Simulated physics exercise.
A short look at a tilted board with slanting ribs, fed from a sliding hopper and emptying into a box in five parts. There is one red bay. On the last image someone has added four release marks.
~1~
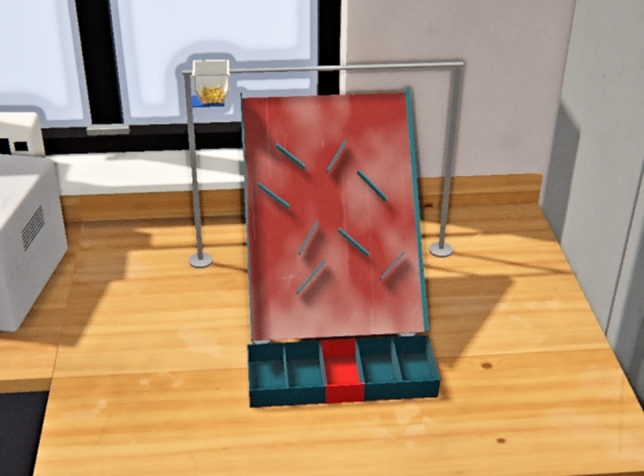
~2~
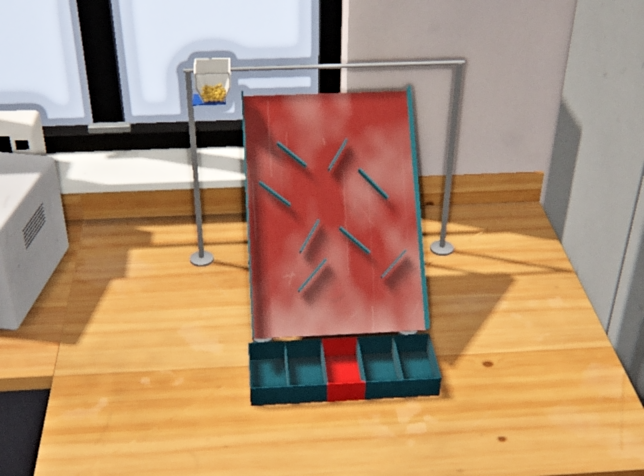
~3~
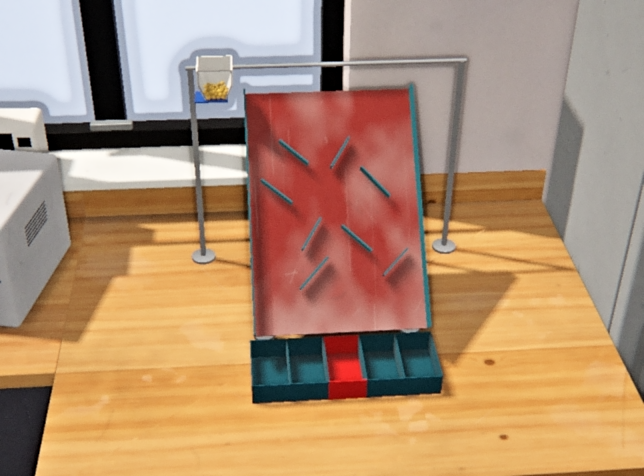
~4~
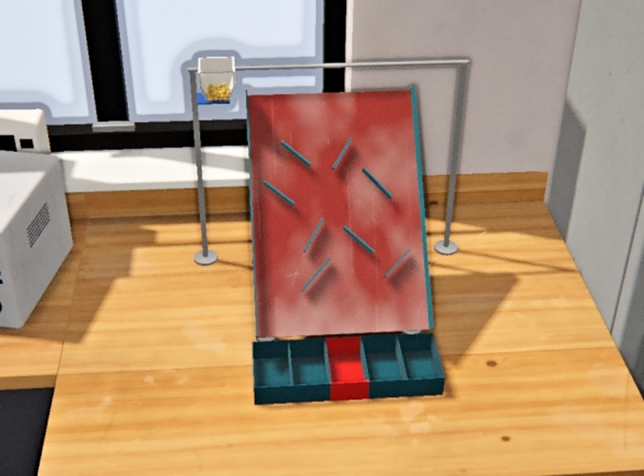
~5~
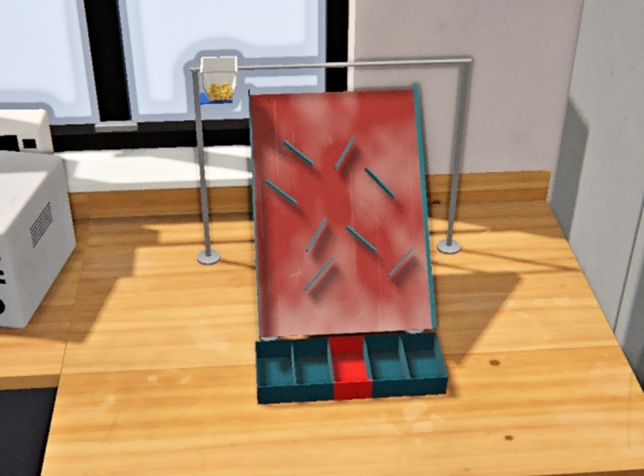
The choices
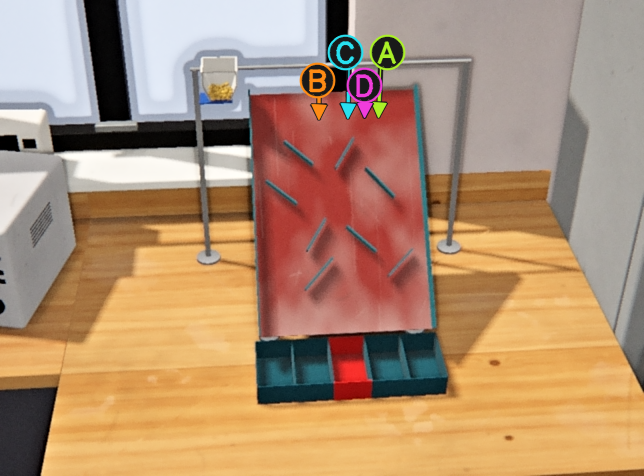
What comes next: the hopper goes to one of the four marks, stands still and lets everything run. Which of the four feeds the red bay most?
Choose B.
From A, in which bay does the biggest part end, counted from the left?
The fifth.
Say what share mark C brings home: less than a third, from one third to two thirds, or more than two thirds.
Mark C gives less than a third.
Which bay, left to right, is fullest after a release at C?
It is the first one.
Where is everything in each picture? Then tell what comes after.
The first frame shows hopper at (212, 94), puffed corn balls, door shut.
The second frame shows ribs (278, 142) to (306, 165), (329, 168) to (347, 139), (259, 181) to (290, 204).
The third frame shows ribs (361, 166) to (390, 195), (303, 249) to (321, 217), (342, 225) to (372, 250).
The fourth frame shows ribs (303, 290) to (330, 258), (386, 276) to (410, 249).
The fifth frame shows red bay at (353, 389), number 3 of 5 from the left.
On the marked copy, mark A meets the board at (378, 111); mark B meets the board at (318, 113); mark C meets the board at (348, 113); mark D meets the board at (364, 112).
With A, a small part in the red bay, most in other bays, a small part outside the box.
With B, about a quarter in the red bay, about two thirds in other bays, a small part outside the box.
With C, a stray few in the red bay, nearly all in other bays, a stray few outside the box.
With D, a small part in the red bay, most in other bays, a stray few outside the box.
